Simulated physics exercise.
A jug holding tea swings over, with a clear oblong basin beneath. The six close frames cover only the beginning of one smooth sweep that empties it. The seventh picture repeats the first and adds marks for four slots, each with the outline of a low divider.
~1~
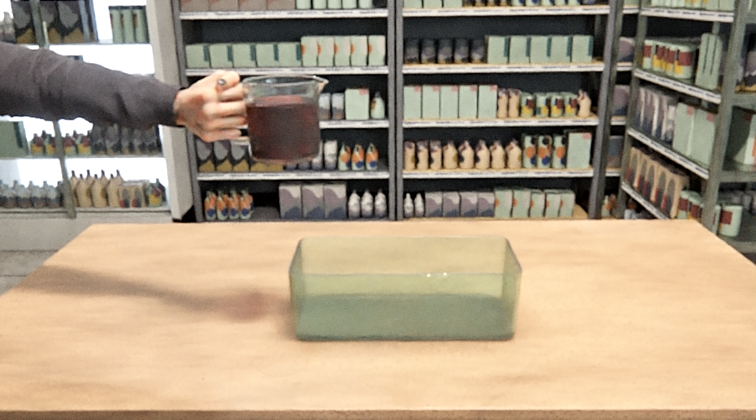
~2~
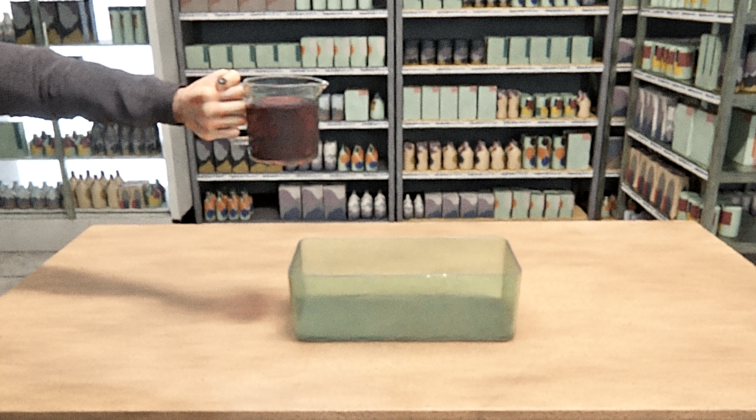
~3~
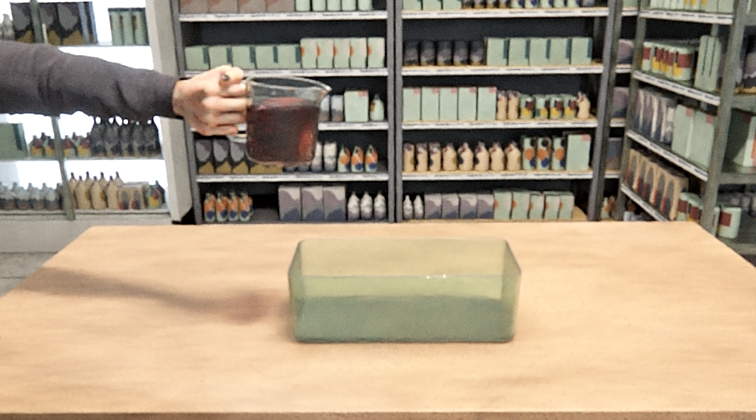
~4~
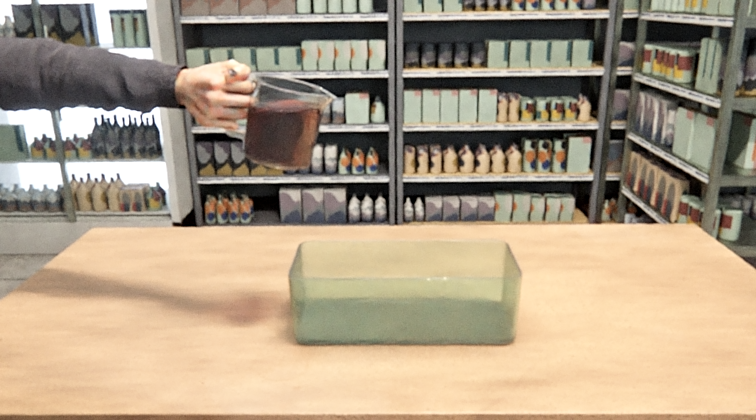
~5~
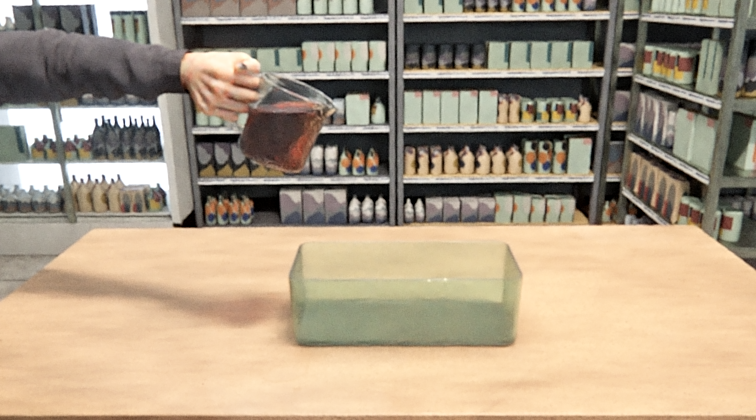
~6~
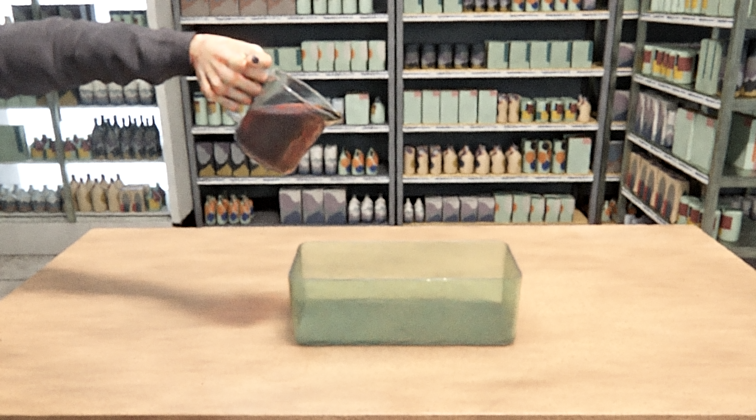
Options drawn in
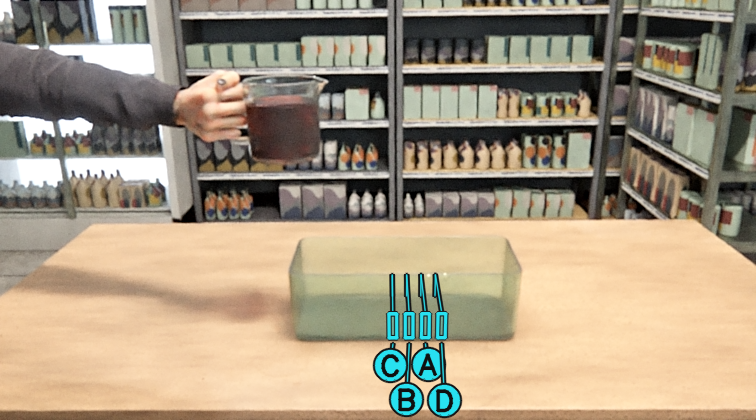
The clip opens with a hand holding a glass jug of dark reddish-brown tea upright, above and to the left of a clear oblong basin on a wooden table, with stocked shelves behind. The hand then gradually tilts the jug to the right, and no tea leaves it.
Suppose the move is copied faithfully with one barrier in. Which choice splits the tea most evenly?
Use position C.
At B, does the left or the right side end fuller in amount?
The left side.
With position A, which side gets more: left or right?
The left one.
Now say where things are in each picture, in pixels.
The first picture shows upright, lip at (326, 81); basin from (295, 337) to (515, 336); nothing has left yet.
The second picture shows upright, lip at (327, 84); nothing has left yet.
The third picture shows tipped about 7°, lip at (330, 89); nothing has left yet.
The fourth picture shows tipped about 14°, lip at (335, 98); nothing has left yet.
The fifth picture shows tipped about 24°, lip at (339, 108); nothing has left yet.
The sixth picture shows tipped about 36°, lip at (340, 120); nothing has left yet.
On the marked copy, A at (425, 343); B at (409, 343); C at (393, 343); D at (441, 343).
For position A, about 87 % ends left of the wall and 7 % right of it; 6 % is lost outside.
For position B, about 87 % ends left of the wall and 7 % right of it; 7 % is lost outside.
For position C, about 49 % ends left of the wall and 48 % right of it; 3 % is lost outside.
For position D, about 87 % ends left of the wall and 9 % right of it; 4 % is lost outside.
